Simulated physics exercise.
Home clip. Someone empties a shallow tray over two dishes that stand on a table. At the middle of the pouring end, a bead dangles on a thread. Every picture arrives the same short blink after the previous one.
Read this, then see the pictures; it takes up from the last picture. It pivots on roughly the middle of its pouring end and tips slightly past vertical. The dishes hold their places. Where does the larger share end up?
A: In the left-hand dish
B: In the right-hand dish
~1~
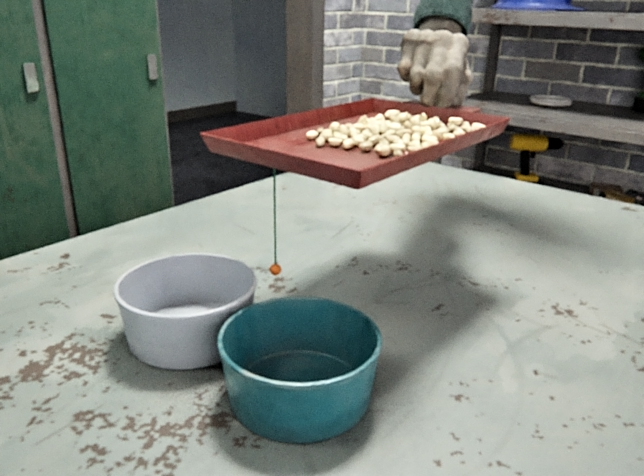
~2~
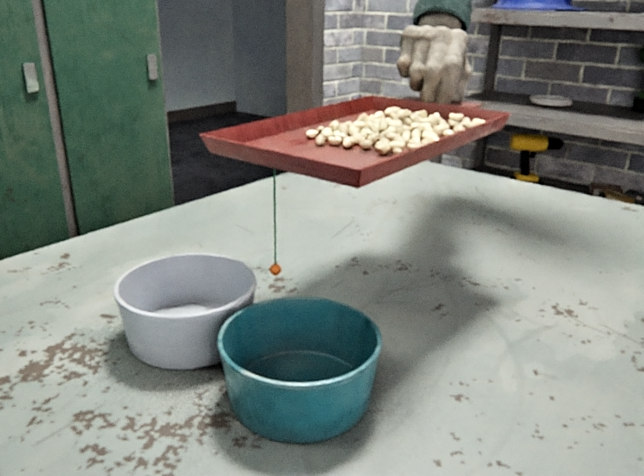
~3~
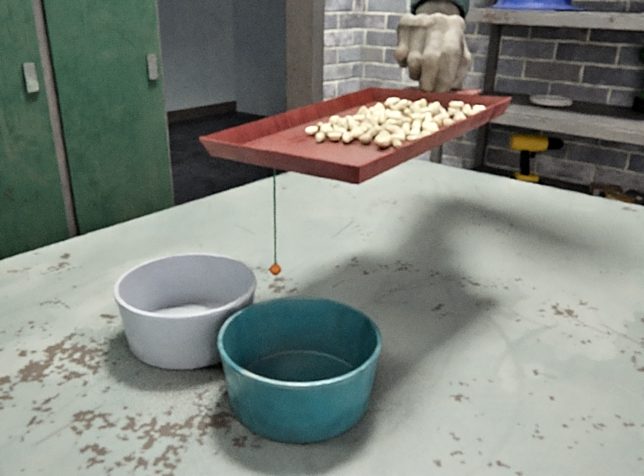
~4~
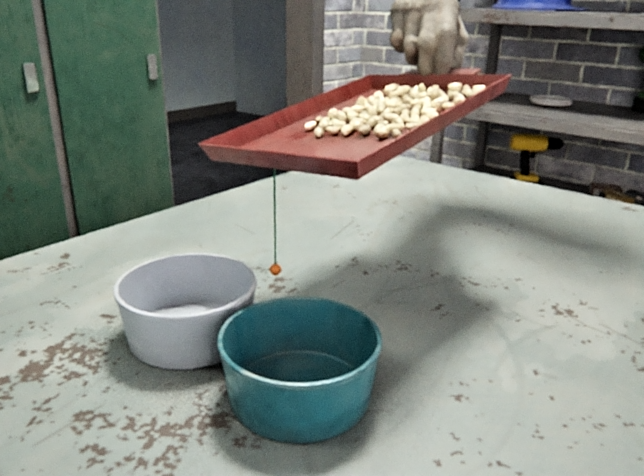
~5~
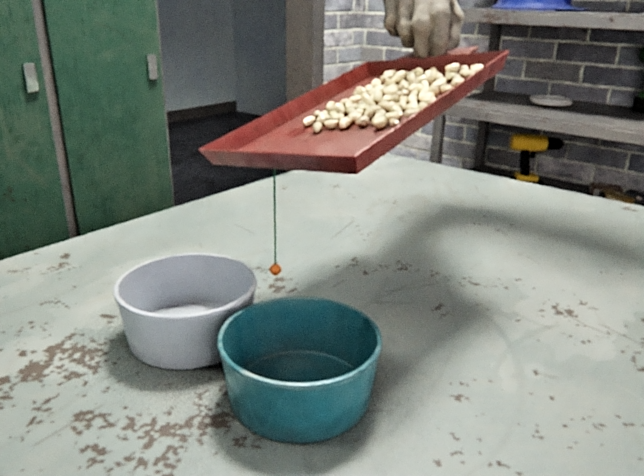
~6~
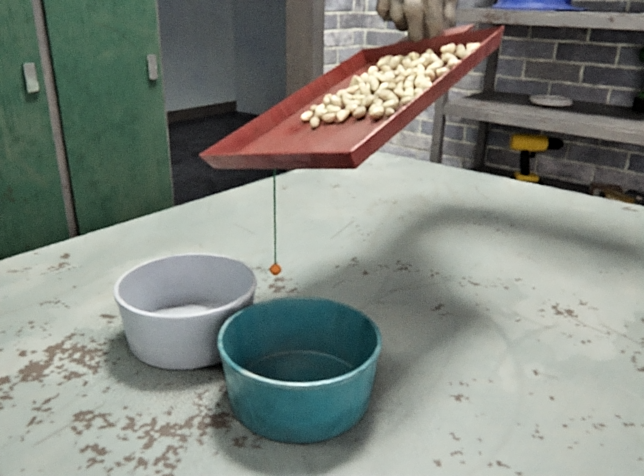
The answer is A.
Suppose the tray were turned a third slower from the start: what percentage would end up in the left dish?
Close to 70 in a hundred.
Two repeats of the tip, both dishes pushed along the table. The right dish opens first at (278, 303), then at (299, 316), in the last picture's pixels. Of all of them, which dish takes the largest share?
The dish to the left at the first, the dish to the left at the second.
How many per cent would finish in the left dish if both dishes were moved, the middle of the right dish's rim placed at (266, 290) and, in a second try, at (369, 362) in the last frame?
You'd get 60 in a hundred the first time and 10 in a hundred the second.
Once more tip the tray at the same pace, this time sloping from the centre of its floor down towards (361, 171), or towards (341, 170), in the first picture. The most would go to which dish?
First the right dish, then the right one.
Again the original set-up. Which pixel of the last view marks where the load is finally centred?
Centre at rest: Close to (191, 315).
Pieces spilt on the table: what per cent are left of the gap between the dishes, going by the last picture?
60 in a hundred, roughly.
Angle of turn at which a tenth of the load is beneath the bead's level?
At some 65 degrees.
Soon, tray tipped steeply; about two thirds on the tray; a small part in the left dish; a stray few outside both; about a quarter in the air.
A while on, tray tipped past a quarter turn; a stray few on the tray; most in the left dish; a small part outside both; a small part in the air.
Towards the end, tray tipped past a quarter turn; most in the left dish; about a quarter outside both.
Finally, tray tipped past a quarter turn; none in the right dish; most in the left dish; about a quarter outside both.
